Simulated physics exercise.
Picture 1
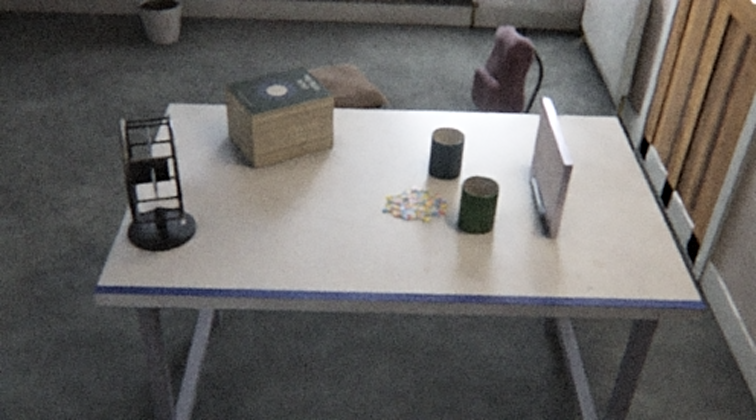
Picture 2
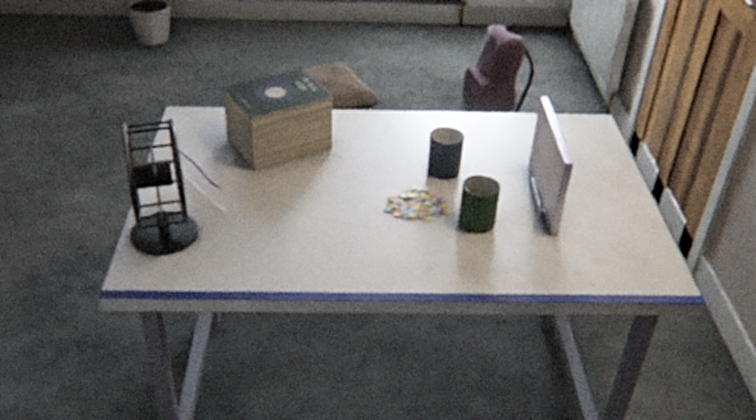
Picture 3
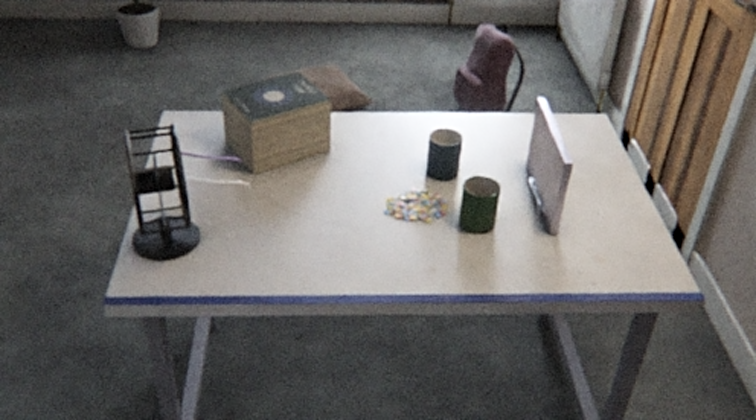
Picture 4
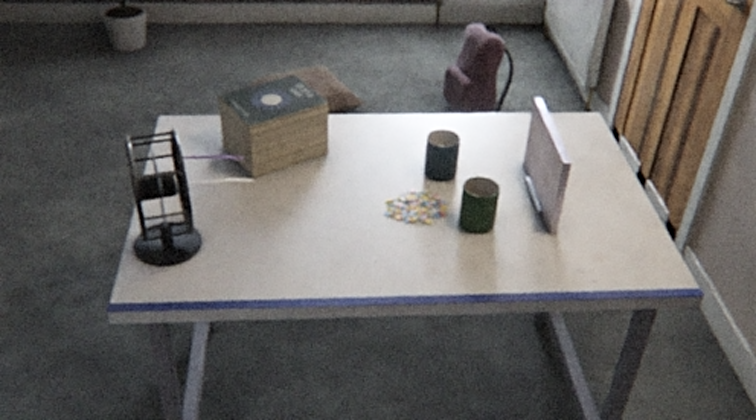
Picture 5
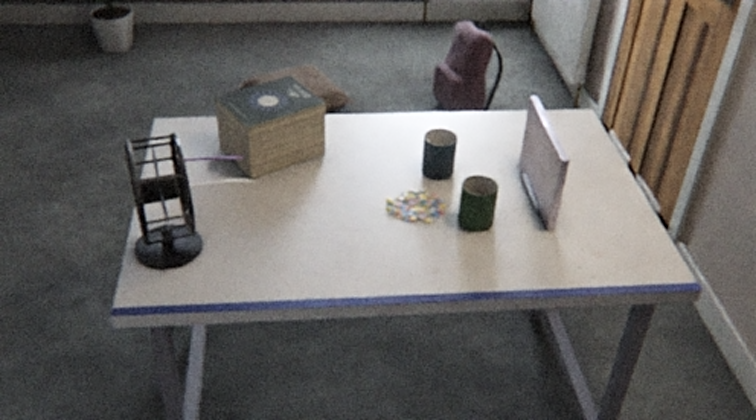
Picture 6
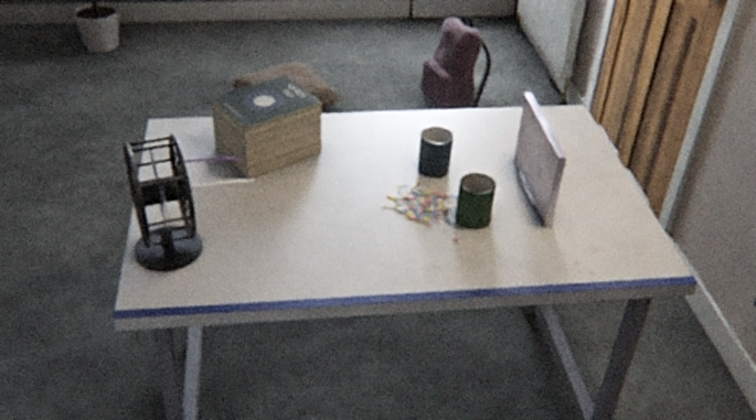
In a grey-carpeted room seen from above, a pale desk with a blue front edge stands before a purple chair-like object, a cushion and a distant potted plant. A black desk fan sits at the left, a box-like book behind it, two dark green and blue-black mugs and an upright pale panel at the right, with confetti between. The camera drifts slightly, the confetti lies still, then some pieces scatter outward across the desktop.
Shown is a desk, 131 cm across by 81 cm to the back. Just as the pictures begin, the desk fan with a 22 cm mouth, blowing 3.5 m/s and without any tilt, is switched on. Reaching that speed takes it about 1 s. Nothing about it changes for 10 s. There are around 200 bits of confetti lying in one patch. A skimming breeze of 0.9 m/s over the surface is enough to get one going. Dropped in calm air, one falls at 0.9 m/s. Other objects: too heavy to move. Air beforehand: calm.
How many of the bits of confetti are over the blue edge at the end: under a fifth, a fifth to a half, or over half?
Of the bits of confetti, between a fifth and a half end over the blue edge.
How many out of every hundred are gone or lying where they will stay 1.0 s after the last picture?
Roughly 30 % of them.
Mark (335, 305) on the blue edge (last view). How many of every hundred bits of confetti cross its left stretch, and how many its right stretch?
I'd guess near 0 percent left and close to 30 percent right.
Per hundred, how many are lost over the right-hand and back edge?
Estimate: Right-hand ~ 0 %; back ~ 60 %.
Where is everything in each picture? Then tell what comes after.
In the first picture, the middle of the bits of confetti is near (417, 206), none has stirred yet and the mouth of the desk fan is at (153, 170).
In the second picture, the middle of the bits of confetti is near (417, 205), none has stirred yet and the blue edge is centred on (407, 301).
In the third picture, the middle of the bits of confetti is near (418, 207), none has stirred yet, the top of a mug is at (482, 186) and the top of a mug is at (446, 137).
In the fourth picture, the middle of the bits of confetti is near (417, 208) and none has stirred yet.
In the fifth picture, the middle of the bits of confetti is near (414, 207) and none has stirred yet.
In the sixth picture, the middle of the bits of confetti is near (420, 203), the farthest in sight from the desk fan is at (454, 196) and about 40 % have left their places.
Then, 1.0 s after the last picture the count stands so, 14 % are over the blue edge; the middle of those still in play is near (483, 196).
Then, 2.2 s after the last picture the count stands so, 30 % are over the blue edge.
Then, 4.6 s after the last picture the count stands so, 32 % are over the blue edge.
Then, 9.1 s after the last picture, at the end, 34 % are over the blue edge.
